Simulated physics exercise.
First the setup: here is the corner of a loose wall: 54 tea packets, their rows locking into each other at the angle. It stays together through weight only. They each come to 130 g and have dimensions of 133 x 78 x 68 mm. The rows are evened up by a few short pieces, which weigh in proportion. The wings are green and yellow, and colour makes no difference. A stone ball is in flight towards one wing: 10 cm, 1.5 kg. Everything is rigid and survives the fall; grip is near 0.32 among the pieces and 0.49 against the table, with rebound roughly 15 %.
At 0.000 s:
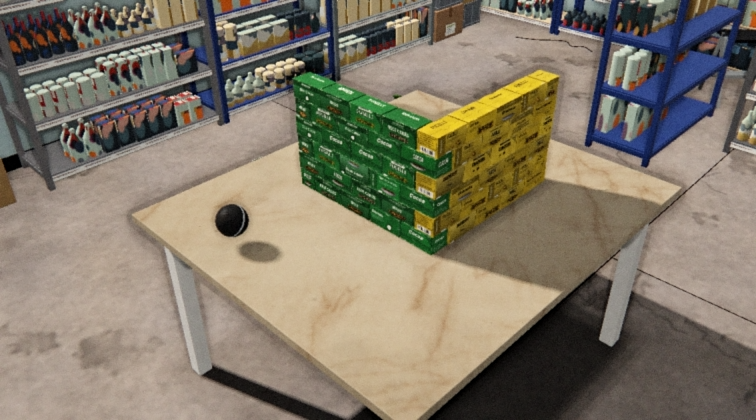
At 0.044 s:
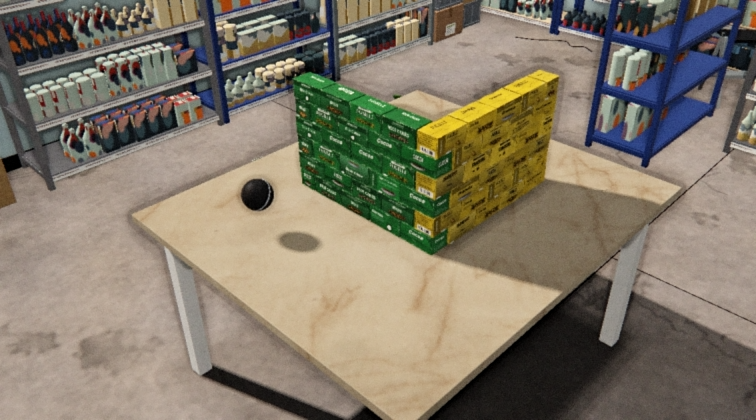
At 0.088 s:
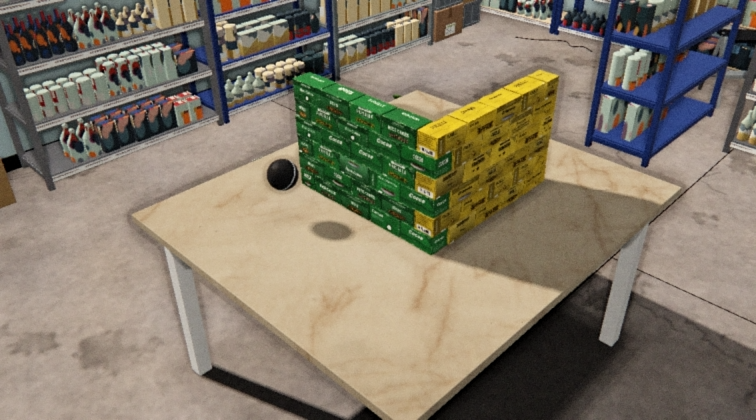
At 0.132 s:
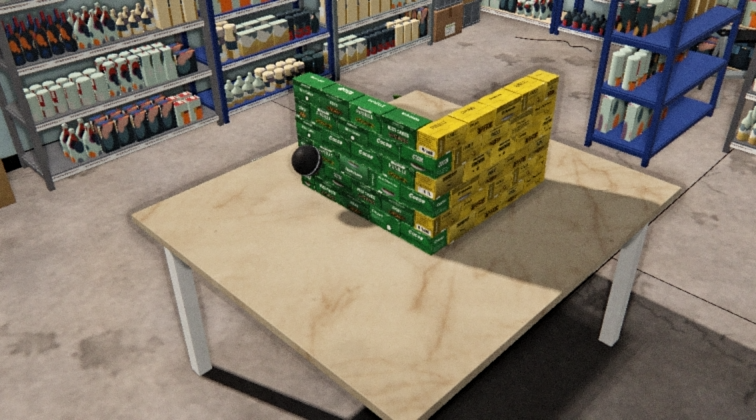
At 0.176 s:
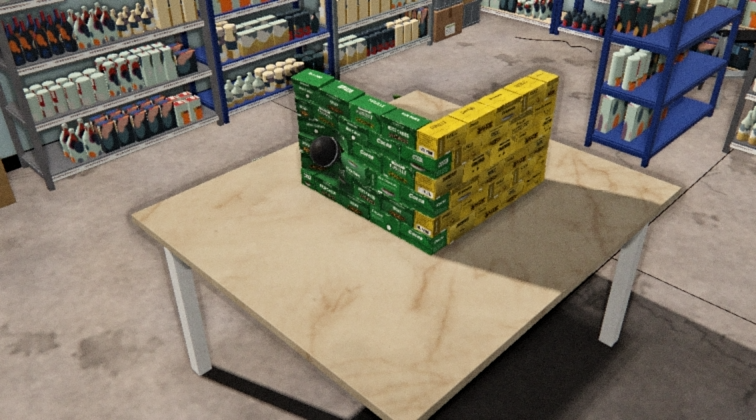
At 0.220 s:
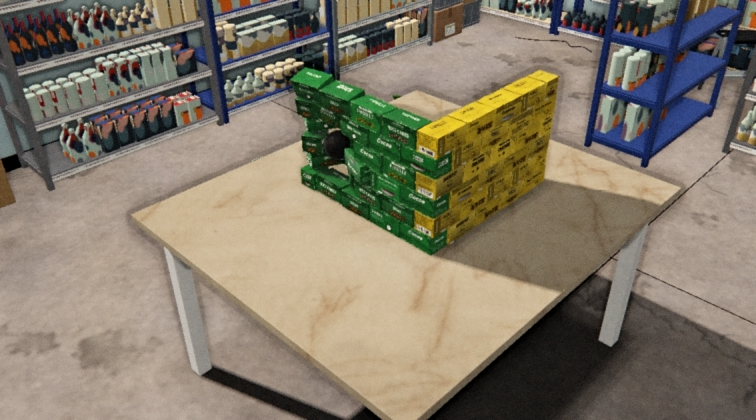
Black ball flying across a tabletop into the green wing of a corner wall of packets, shifting several and opening a gap.
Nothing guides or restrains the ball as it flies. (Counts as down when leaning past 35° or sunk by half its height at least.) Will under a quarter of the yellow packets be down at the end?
Yes, under a quarter.
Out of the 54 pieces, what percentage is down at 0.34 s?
15 percent by then.
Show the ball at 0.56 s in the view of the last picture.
Around (411, 138).
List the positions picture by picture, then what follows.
In the first frame (each place is the centre of the face we see best), ball (232, 221) 33 cm from contact, 2.7 m/s; top yellow packet (453, 141); top green packet (365, 118); all as stacked.
In the second frame, ball (257, 195) 23 cm from contact, 2.5 m/s; top yellow packet (453, 141).
In the third frame, ball (283, 175) 12 cm from contact, 2.4 m/s; top yellow packet (453, 141).
In the fourth frame, ball (307, 161) 19 mm from contact, 2.4 m/s; top yellow packet (452, 141).
In the fifth frame, ball (325, 151) after contact, 1.6 m/s; top yellow packet (452, 141); steepest lean 9°, the packet at (325, 118); 10 have shifted.
In the sixth frame, ball (339, 145) after contact, 1.4 m/s; top yellow packet (452, 141); top green packet (364, 118); steepest lean 17°, the packet at (311, 77); 15 have shifted.
By 0.34 s, ball still moving; none of the 27 yellow packets down (7 of 54 in all colours); top yellow packet unmoved; top green packet moved 15 mm.
By 0.56 s, ball still moving; none of the 27 yellow packets down (10 of 54 in all colours); top yellow packet unmoved; top green packet moved 17 mm.
When it is over (1.3 s), ball rolling away; none of the 27 yellow packets down (10 of 54 in all colours); top yellow packet unmoved; top green packet moved 17 mm. That is 0 per cent. In pixels of the last frame, middles, top yellow packet near (442, 137), top green packet near (378, 113).
